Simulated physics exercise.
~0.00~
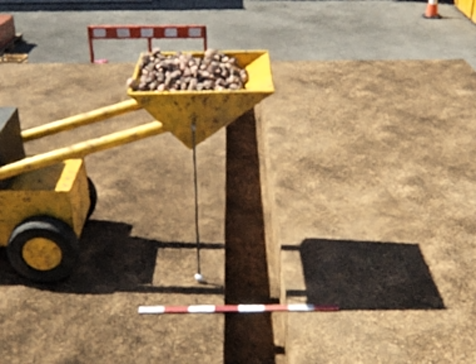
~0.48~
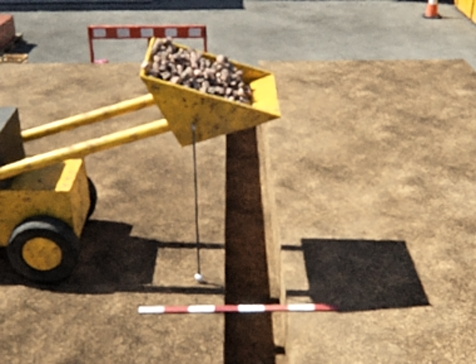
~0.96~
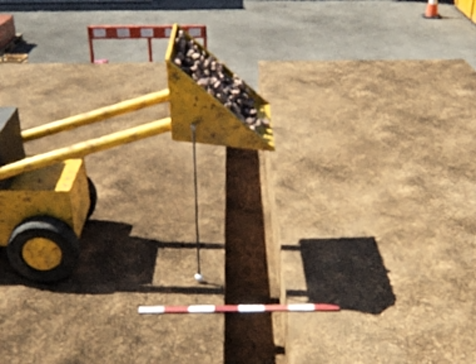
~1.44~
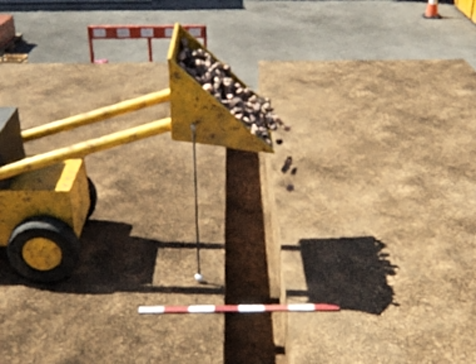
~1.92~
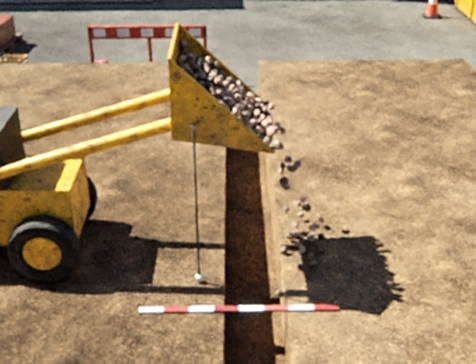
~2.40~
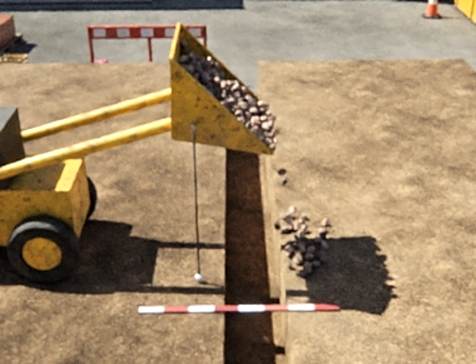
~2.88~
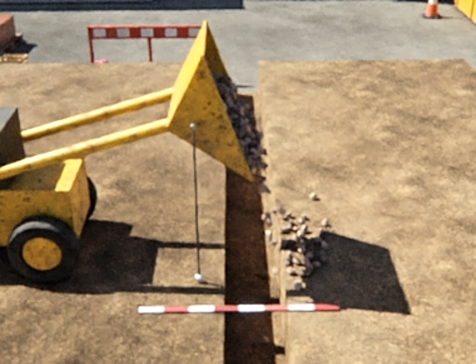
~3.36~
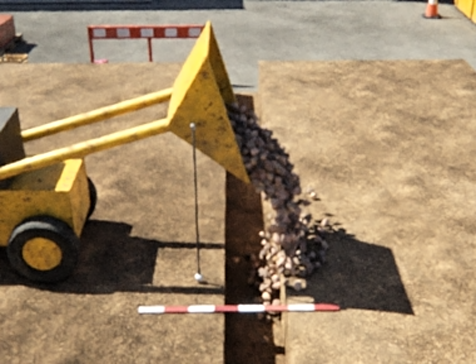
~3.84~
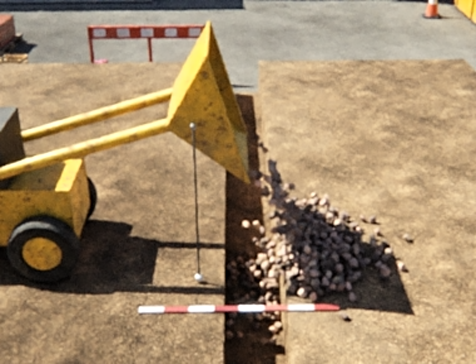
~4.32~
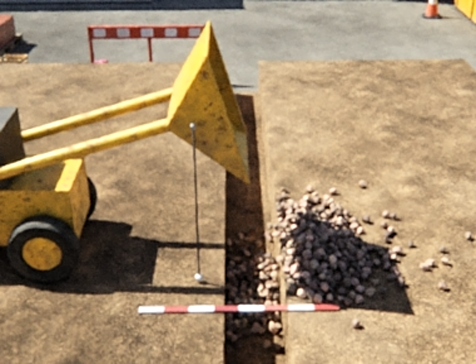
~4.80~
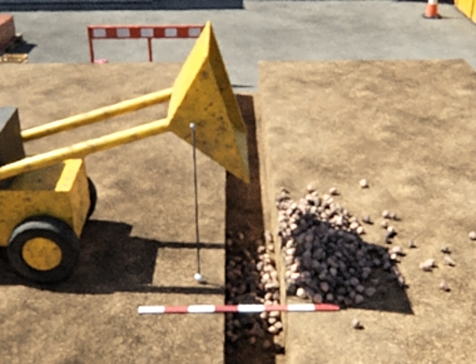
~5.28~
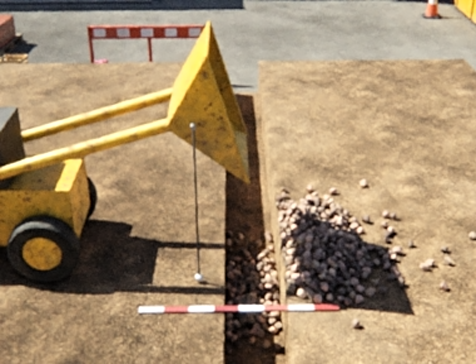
On bare ground, a yellow loader tips stones partly into a trench, mostly beyond it.
